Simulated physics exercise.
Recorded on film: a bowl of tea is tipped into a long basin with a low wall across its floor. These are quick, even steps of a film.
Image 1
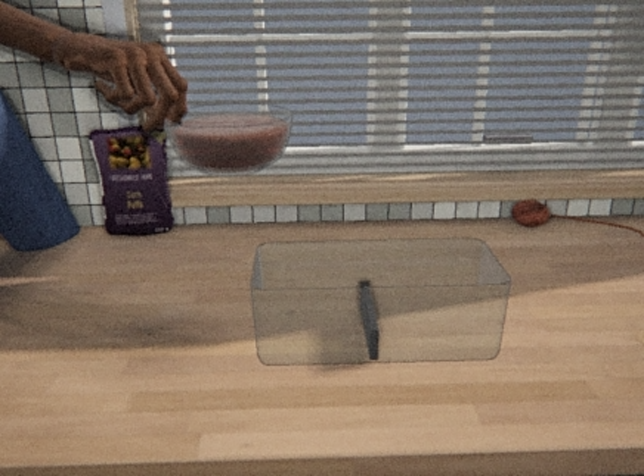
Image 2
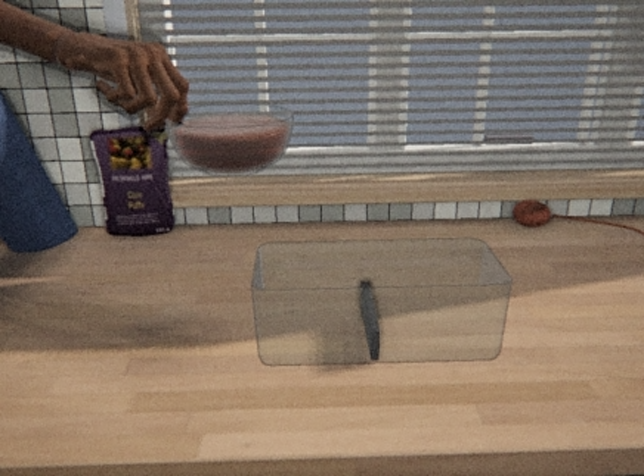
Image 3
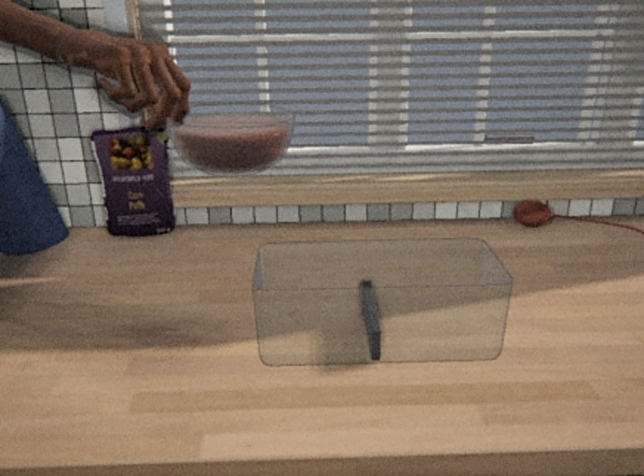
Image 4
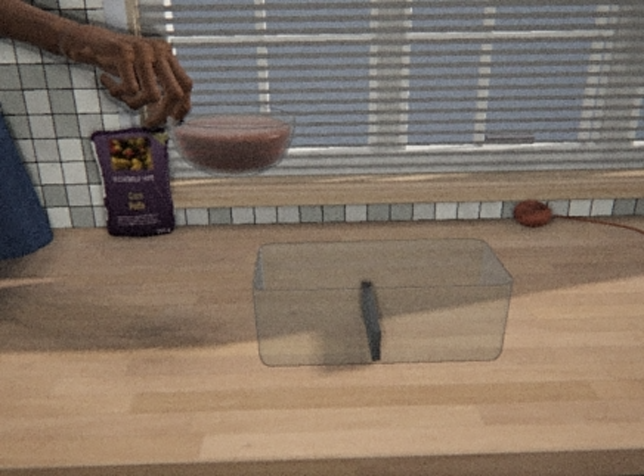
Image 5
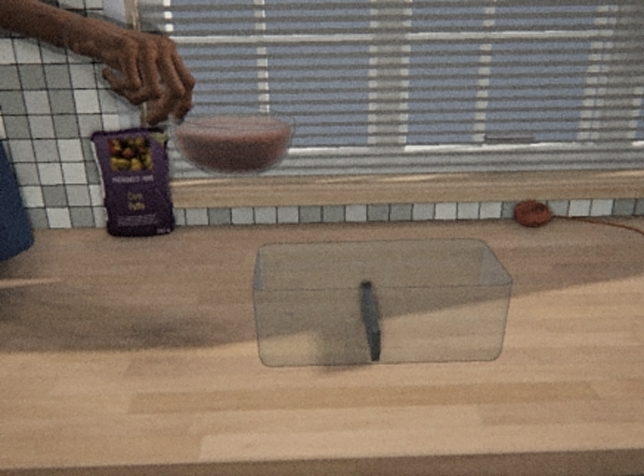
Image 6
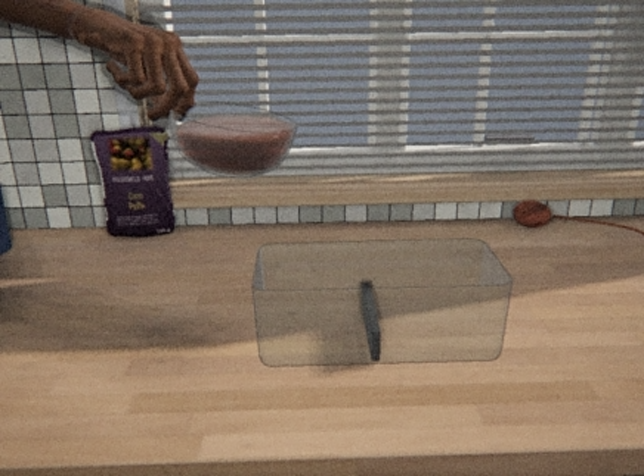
To begin with, a hand at the upper left holds a glass bowl of reddish-brown liquid level, above and left of a clear, empty basin on a wooden counter. The bowl then tilts slightly, its right rim dipping, while a blue shape at the left edge slides leftward, mostly out of view.
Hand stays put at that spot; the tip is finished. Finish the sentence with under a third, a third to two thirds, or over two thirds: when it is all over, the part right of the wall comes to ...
When it is all over, the part right of the wall comes to under a third.
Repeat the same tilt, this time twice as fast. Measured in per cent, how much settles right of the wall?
Roughly 10 percent.
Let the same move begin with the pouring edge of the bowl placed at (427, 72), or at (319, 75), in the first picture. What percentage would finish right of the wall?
It comes out at around 75 percent and then around 65 percent.
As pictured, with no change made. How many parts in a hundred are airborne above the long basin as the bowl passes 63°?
Roughly 35 per cent.
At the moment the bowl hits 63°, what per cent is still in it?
Amount still in: Approx. 40 %.
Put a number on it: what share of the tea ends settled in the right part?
Share approx. 15 %.
A moment on, the bowl is tipped part way and 40 per cent is still to pour, 21 is left of the wall and 2 right of it.
Next, the bowl is tipped right over and 1 per cent is still to pour, 78 is left of the wall and 13 right of it.
Then the bowl is tipped right over and 0 per cent is still to pour, 84 is left of the wall and 15 right of it.
Later the bowl is tipped right over and 0 per cent is still to pour, 84 is left of the wall and 15 right of it.
Finally, 84 per cent lies left of the wall, 15 right of it and 1 outside.
